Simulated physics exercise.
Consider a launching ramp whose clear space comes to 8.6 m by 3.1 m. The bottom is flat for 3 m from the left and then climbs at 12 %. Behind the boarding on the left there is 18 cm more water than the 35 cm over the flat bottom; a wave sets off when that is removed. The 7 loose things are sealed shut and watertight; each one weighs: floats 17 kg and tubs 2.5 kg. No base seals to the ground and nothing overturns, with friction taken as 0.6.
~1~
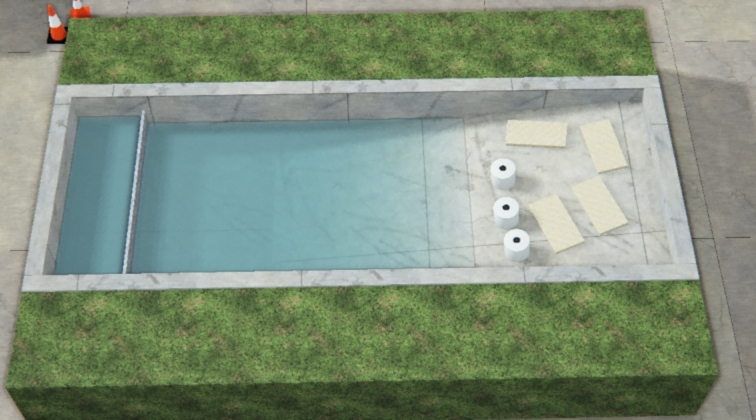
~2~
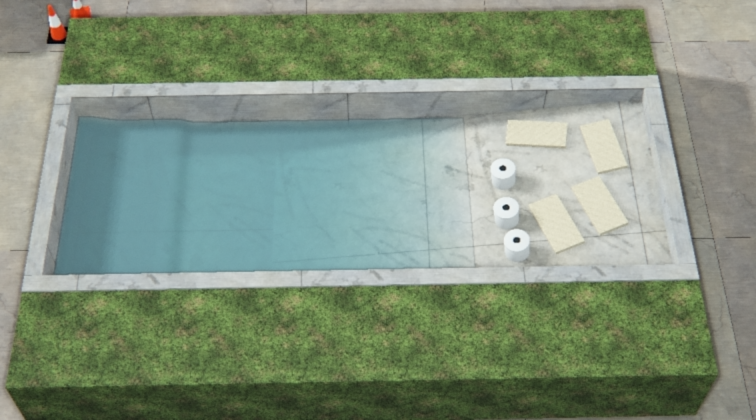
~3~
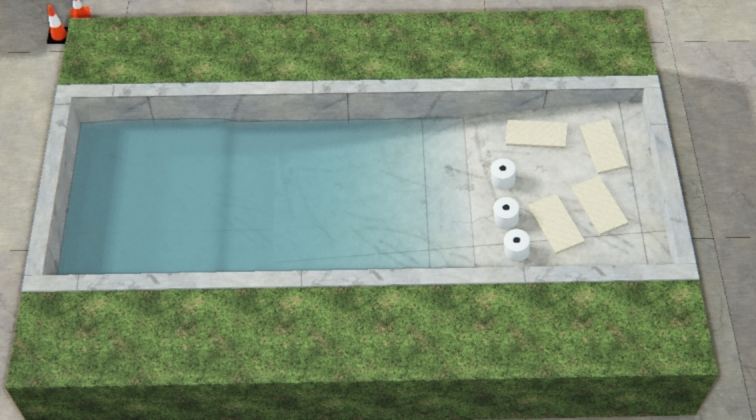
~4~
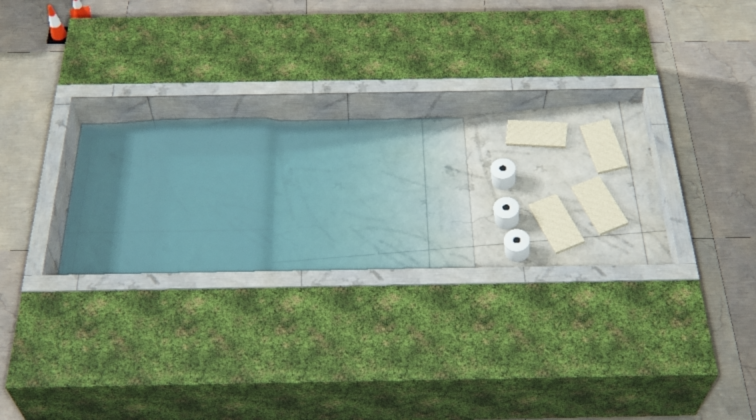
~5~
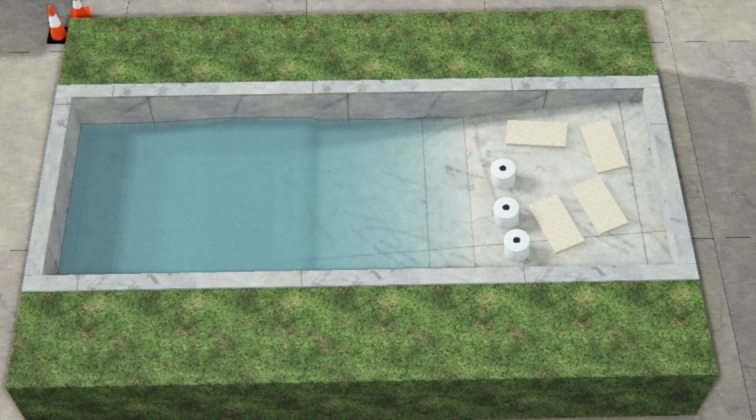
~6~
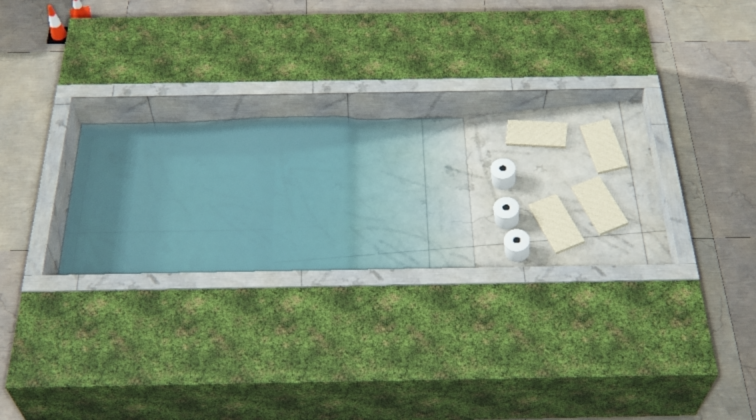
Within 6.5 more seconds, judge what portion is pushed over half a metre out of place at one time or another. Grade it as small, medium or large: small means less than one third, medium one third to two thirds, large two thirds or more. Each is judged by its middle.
I would call it medium.
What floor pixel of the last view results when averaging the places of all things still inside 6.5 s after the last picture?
Centre of the remaining things: Roughly (494, 204).
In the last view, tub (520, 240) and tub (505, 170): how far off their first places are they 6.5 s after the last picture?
They sit 200 cm and 100 cm away, in the order given.
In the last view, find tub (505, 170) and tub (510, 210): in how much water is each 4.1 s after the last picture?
First roughly 2 cm, second roughly 14 cm.
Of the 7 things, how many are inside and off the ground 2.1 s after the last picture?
The number is 3.
Then, 0.6 s after the last picture 0 of 7 are over 50 cm from their spots; 0 afloat.
Then, 2.1 s after the last picture 1 of 7 are over 50 cm from their spots; 3 afloat.
Then, 4.1 s after the last picture 2 of 7 are over 50 cm from their spots; 3 afloat.
Then, 6.5 s after the last picture 3 of 7 are over 50 cm from their spots, and 3 have been at some point; 3 afloat.
